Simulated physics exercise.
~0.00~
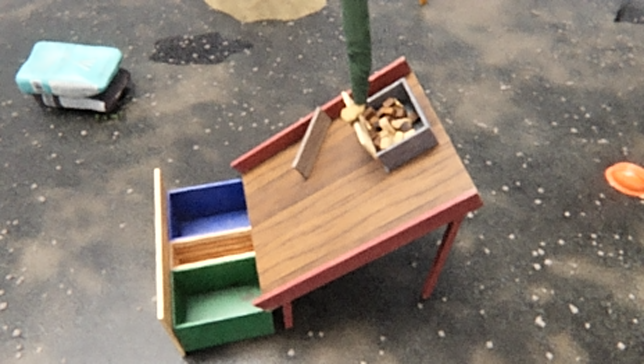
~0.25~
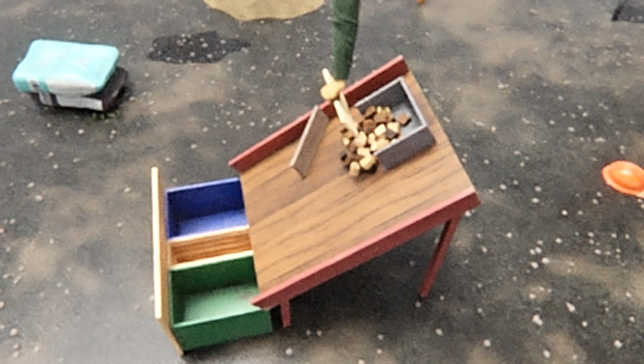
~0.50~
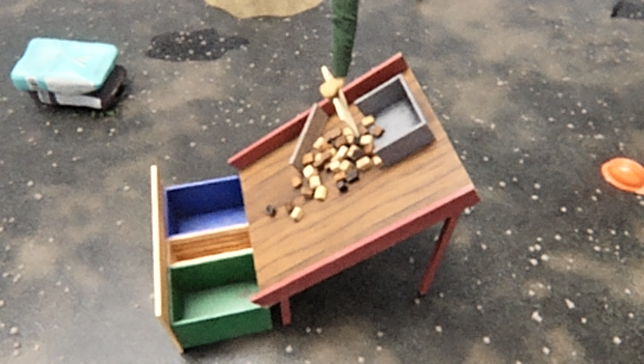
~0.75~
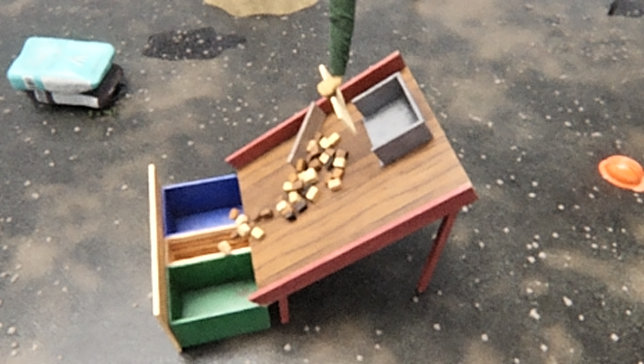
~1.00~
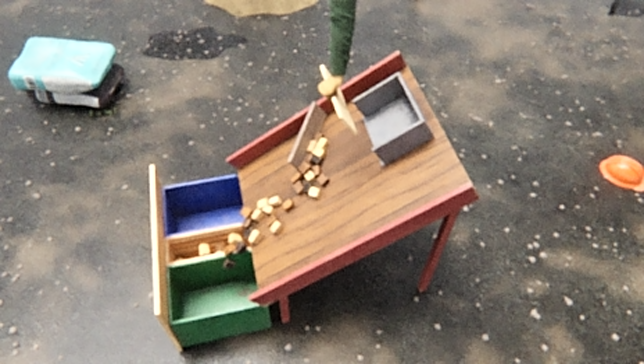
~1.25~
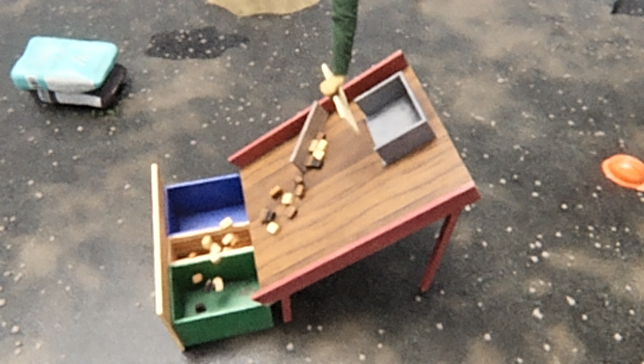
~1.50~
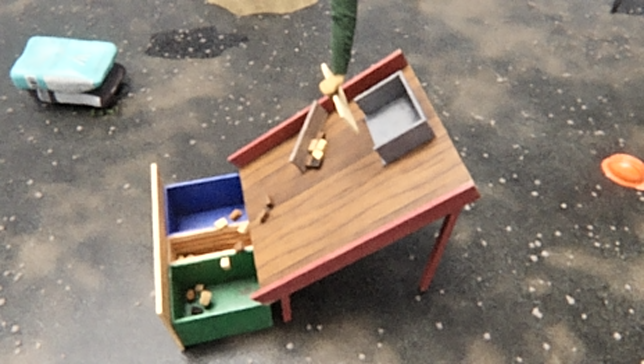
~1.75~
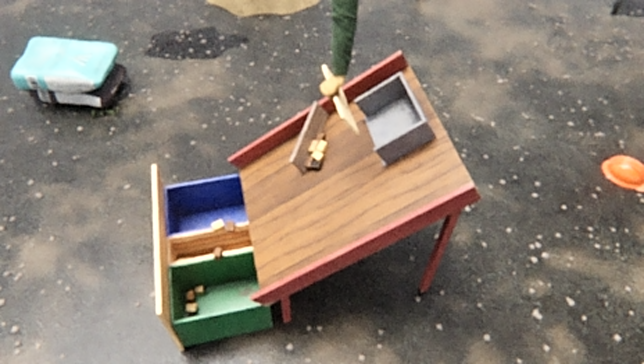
A sloping wooden table with red edges stands on dark speckled ground, seen from above, with a grey box of small wooden blocks near its top right and a dark green pole-like shape above. Blue, wooden and green bins sit at its lower left, a teal case lies at the upper left and an orange object at the right. A pale gate at the box shifts left and stays leaning as the blocks spill out. They tumble down leftward past an angled board, dropping into the bins. Finally, the grey box is empty, several blocks rest against the board, and others lie in the wooden and green bins.
